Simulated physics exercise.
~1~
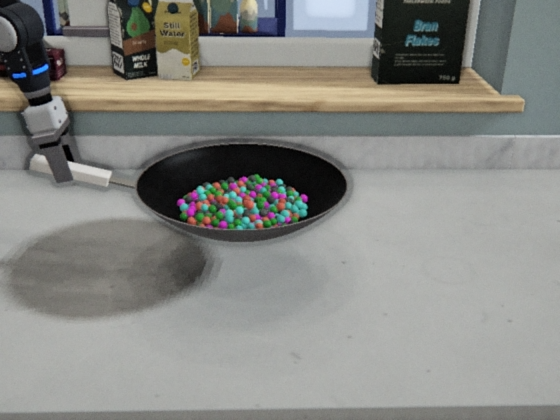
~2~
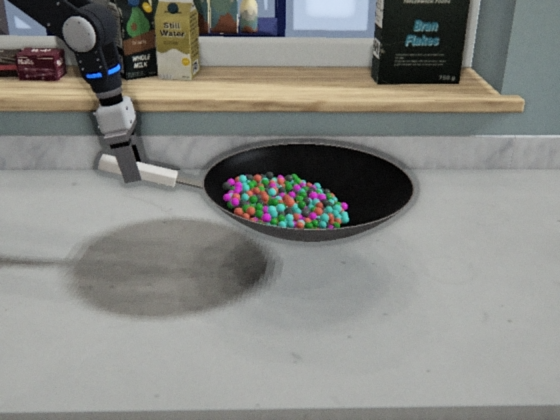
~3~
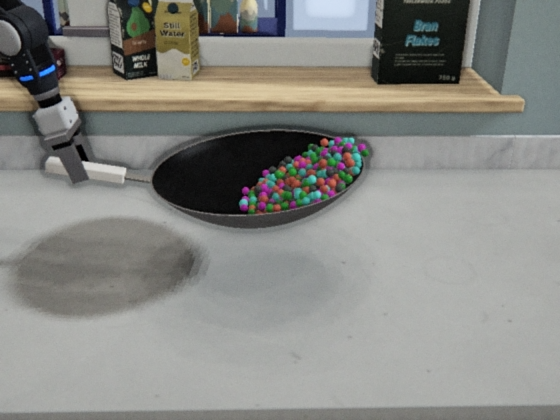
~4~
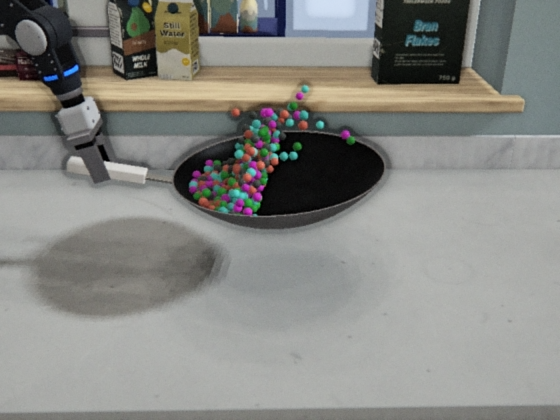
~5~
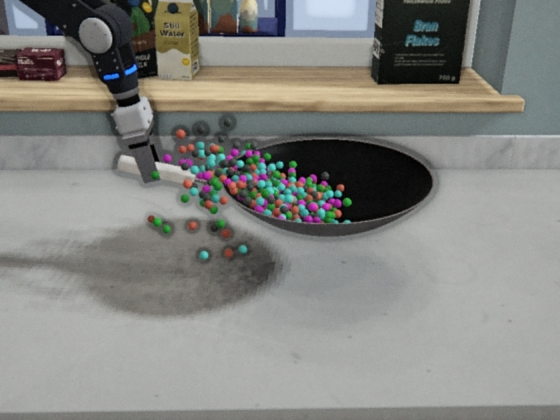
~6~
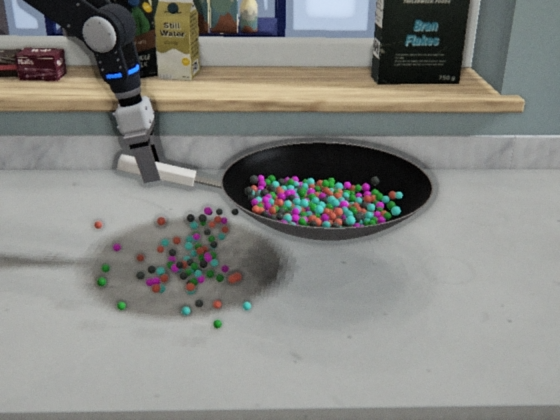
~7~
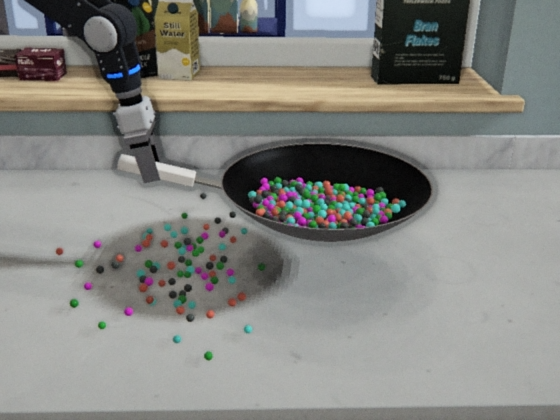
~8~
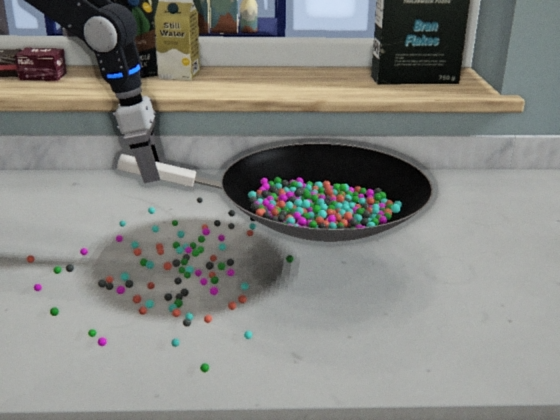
On a pale kitchen counter below a wooden shelf, a robot arm moves a dark wok of colourful round sweets right, left and right again, tossing them up; some spill over the handle side and scatter across the counter, while most remain in the now still wok.
